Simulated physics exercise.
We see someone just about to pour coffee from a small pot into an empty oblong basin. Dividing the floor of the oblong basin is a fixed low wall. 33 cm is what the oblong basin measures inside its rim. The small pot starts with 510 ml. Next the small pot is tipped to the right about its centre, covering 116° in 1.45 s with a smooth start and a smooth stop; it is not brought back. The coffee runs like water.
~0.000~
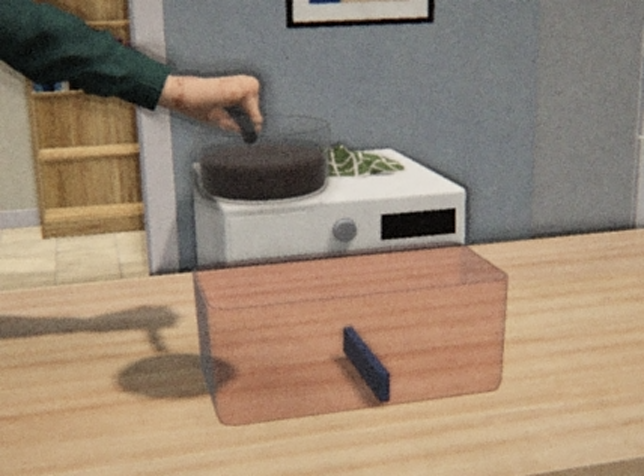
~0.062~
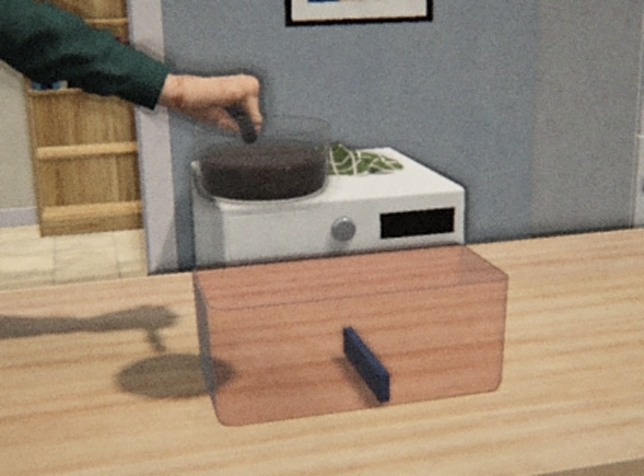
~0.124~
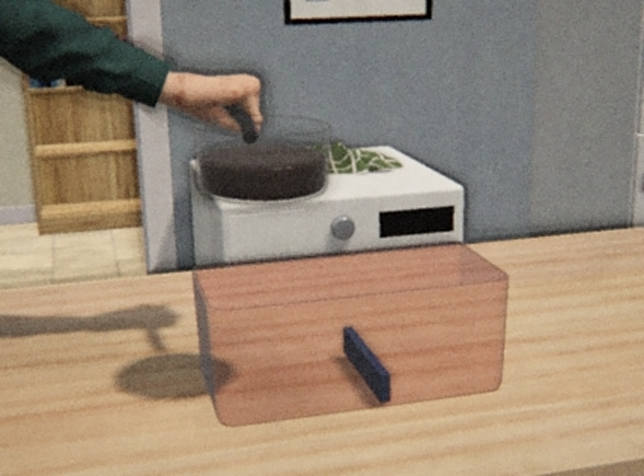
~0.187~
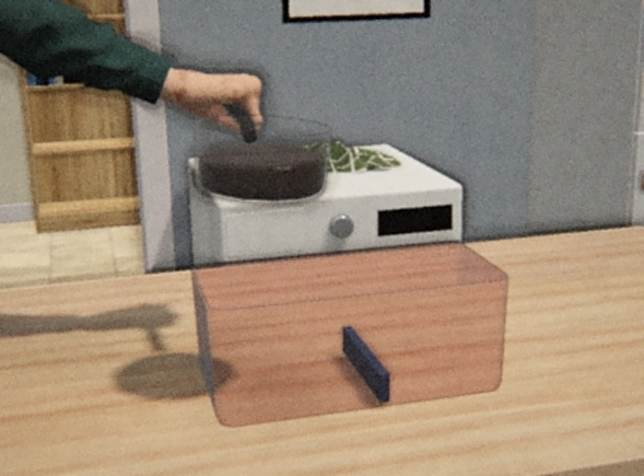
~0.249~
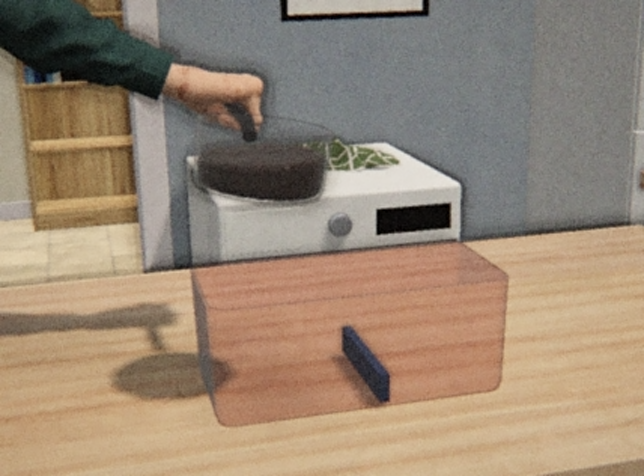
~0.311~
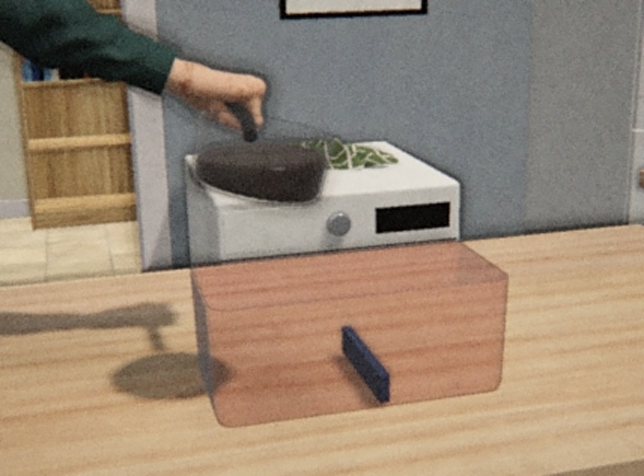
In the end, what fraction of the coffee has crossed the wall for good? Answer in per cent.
In the end about 64 per cent has crossed for good.
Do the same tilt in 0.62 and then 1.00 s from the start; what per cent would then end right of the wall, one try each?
In turn about 40 and 55 per cent.
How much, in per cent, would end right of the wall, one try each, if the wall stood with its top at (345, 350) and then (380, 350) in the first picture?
The first try gives 80 percent and the second 45 percent.
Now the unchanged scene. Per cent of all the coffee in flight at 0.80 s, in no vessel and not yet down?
At that moment, about 28 percent.
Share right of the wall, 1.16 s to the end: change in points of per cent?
It goes up by about 2.
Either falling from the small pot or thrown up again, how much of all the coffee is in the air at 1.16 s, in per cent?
About 9 % of the total.
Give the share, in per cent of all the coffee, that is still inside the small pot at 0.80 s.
About 62 percent.
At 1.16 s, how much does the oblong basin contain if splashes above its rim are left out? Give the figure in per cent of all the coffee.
The share is close to 84 percent.
By 0.80 s the tilt is 68° and 61 per cent is still to pour, 3 is left of the wall and 7 right of it.
By 1.16 s the tilt is 105° and 8 per cent is still to pour, 22 is left of the wall and 61 right of it.
By 1.54 s the tilt is 116° and 0 per cent is still to pour, 36 is left of the wall and 63 right of it.
By 1.95 s the tilt is 116° and 0 per cent is still to pour, 36 is left of the wall and 64 right of it.
At rest 36 per cent lies left of the wall, 64 right of it and 0 outside.
